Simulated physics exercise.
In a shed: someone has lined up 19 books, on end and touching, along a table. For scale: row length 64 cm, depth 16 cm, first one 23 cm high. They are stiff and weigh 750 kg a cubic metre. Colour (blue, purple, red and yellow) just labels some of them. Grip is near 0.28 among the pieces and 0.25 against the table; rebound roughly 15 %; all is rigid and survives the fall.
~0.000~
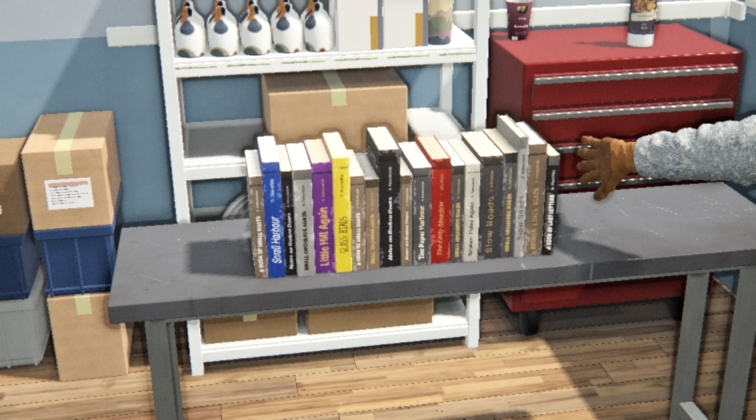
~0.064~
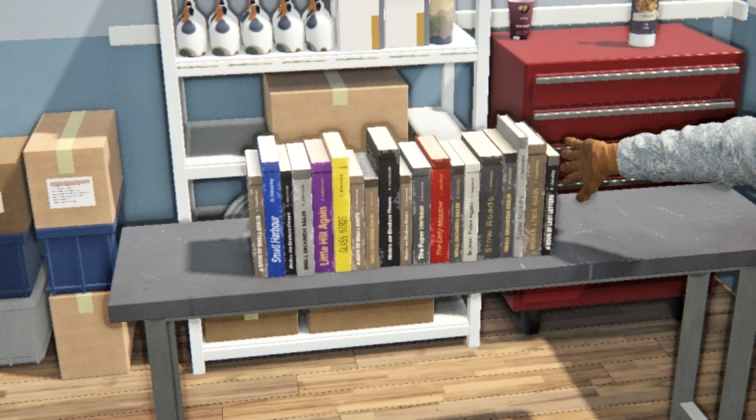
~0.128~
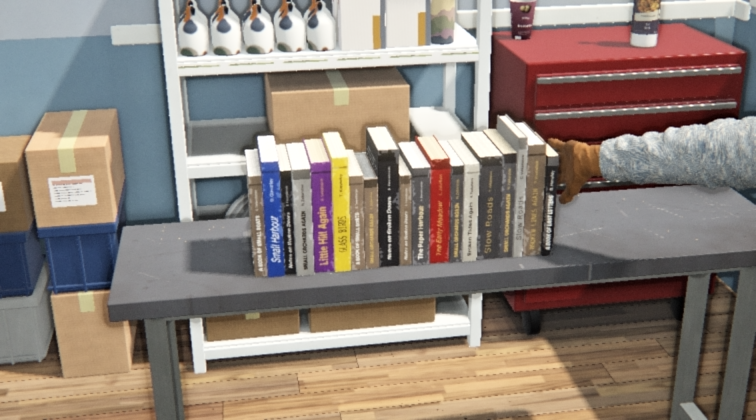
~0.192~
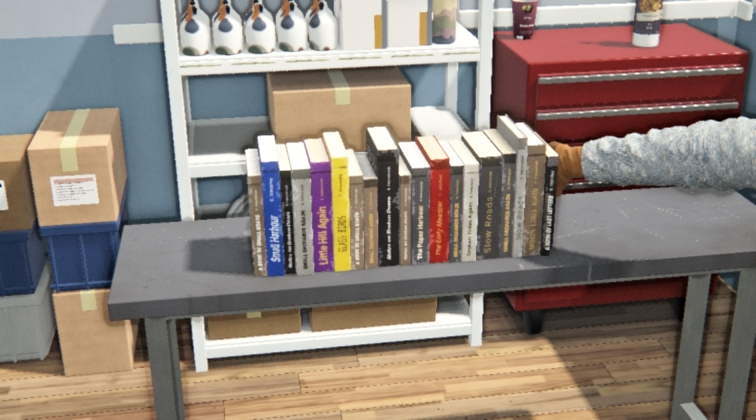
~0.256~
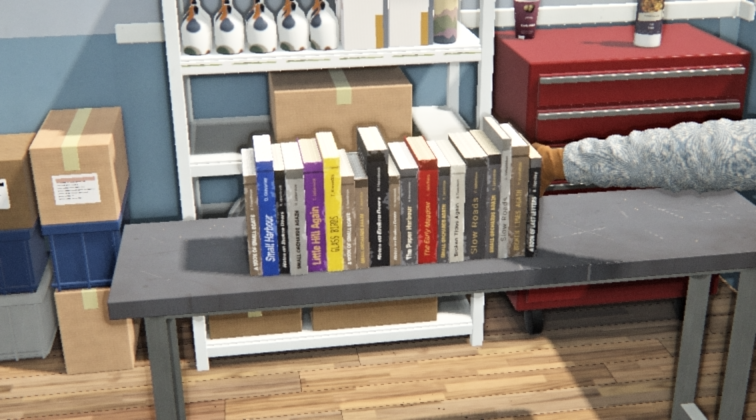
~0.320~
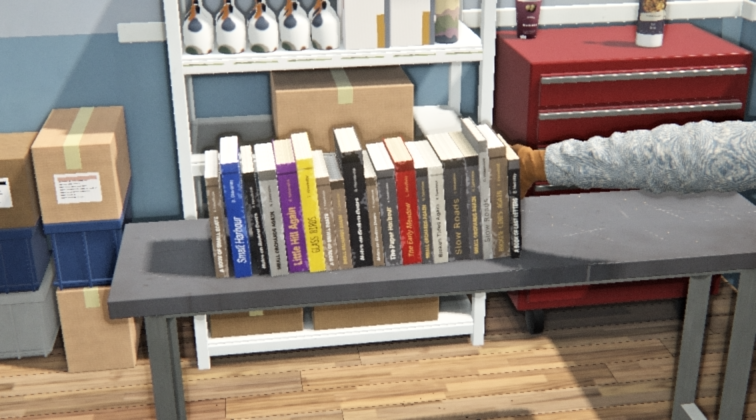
A long row of upright books, with blue, purple and yellow ones toward the left and a red one right of centre, stands on a grey table in a workshop, seen from the front and slightly above. Behind it are white shelves, cardboard boxes and a red tool cabinet. A gloved hand reaches in from the right and pushes the row leftward, the books tilting slightly as the camera drifts a little.
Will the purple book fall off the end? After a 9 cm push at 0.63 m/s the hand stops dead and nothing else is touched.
In the end the purple book stays up there.
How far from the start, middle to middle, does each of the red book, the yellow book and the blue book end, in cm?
About: Red 20, yellow 30, blue 110.
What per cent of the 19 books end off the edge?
About 10 per cent.
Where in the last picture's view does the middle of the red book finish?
Near (361, 214).
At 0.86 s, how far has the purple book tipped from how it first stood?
Some 60°.
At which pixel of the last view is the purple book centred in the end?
At about (171, 228).
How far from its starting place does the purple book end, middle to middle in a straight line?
About 30 cm.
After 0.40 s, none of the 19 books off the edge, 19 disturbed; purple book leaning 18°; blue book leaning 24°.
After 0.56 s, none of the 19 books off the edge, 19 disturbed; purple book leaning 42°; blue book leaning 71°.
After 0.86 s, 2 of the 19 books off the edge; purple book leaning 61°; blue book on its side.
At rest (1.5 s), 2 of the 19 books off the edge; purple book leaning 57°; blue book on its side; yellow book leaning 57°. As the last picture would show them, middles, purple book near (171, 228).
